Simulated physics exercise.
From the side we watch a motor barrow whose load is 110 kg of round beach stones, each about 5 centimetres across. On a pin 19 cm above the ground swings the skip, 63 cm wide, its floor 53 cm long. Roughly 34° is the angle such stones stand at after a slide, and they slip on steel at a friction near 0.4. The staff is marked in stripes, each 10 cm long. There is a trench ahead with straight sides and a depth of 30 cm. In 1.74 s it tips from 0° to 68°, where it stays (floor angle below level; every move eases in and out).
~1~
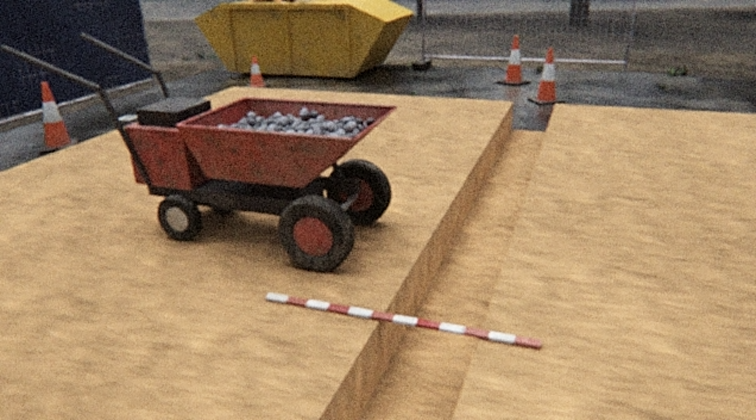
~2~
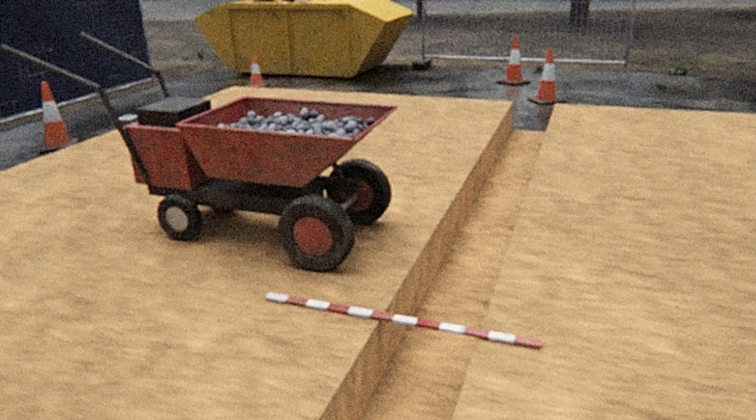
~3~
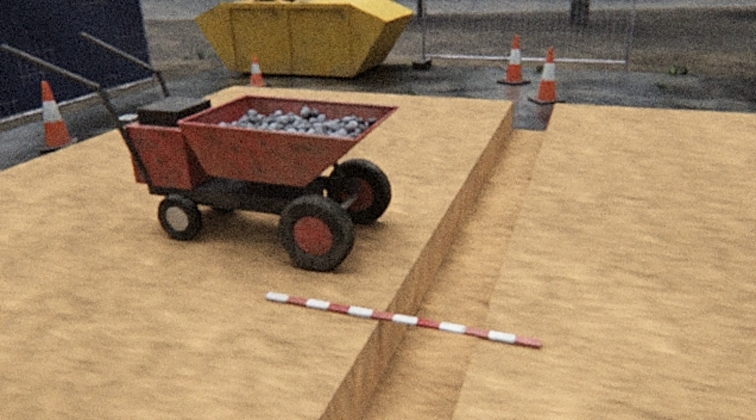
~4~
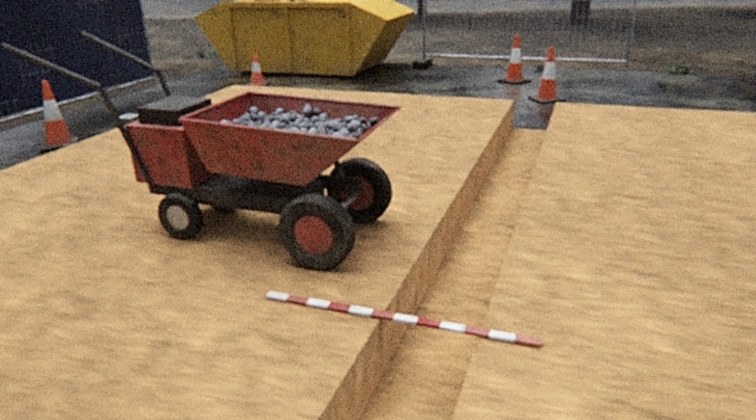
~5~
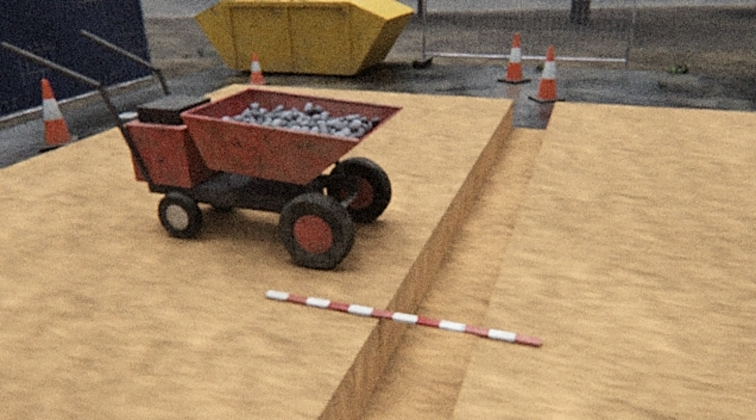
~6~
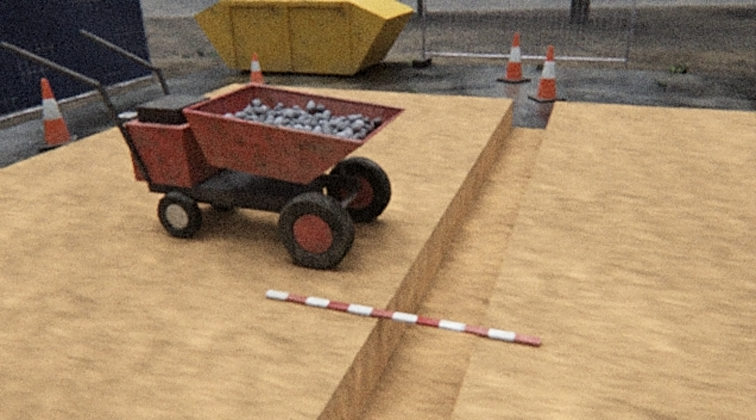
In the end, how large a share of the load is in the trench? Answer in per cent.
A share of roughly 91 %.
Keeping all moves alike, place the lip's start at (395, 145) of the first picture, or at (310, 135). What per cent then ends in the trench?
The first start gives about 35 per cent, the second about 100.
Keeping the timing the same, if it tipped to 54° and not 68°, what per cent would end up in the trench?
In that case around 95 percent.
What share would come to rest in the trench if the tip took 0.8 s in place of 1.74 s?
Around 75 per cent would end in the trench.
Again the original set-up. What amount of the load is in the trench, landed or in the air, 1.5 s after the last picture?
70 per cent or so by then.
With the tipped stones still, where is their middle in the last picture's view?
Middle at around (469, 301), I'd say.
Then, 1.0 s after the last picture the floor is at 57°, 98 % in the skip, 2 % in the trench; the foremost stones are at (452, 219).
Then, 1.5 s after the last picture the floor is at 68°, 25 % in the skip, 70 % in the trench, 5 % past the trench; the foremost stones are at (549, 274).
Then, 1.9 s after the last picture the floor is at 68°, 3 % in the skip, 88 % in the trench, 9 % past the trench; the foremost stones are at (609, 280).
Then, 3.8 s after the last picture the floor is at 68°, 0 % in the skip, 91 % in the trench, 9 % past the trench; the foremost stones are at (634, 274).
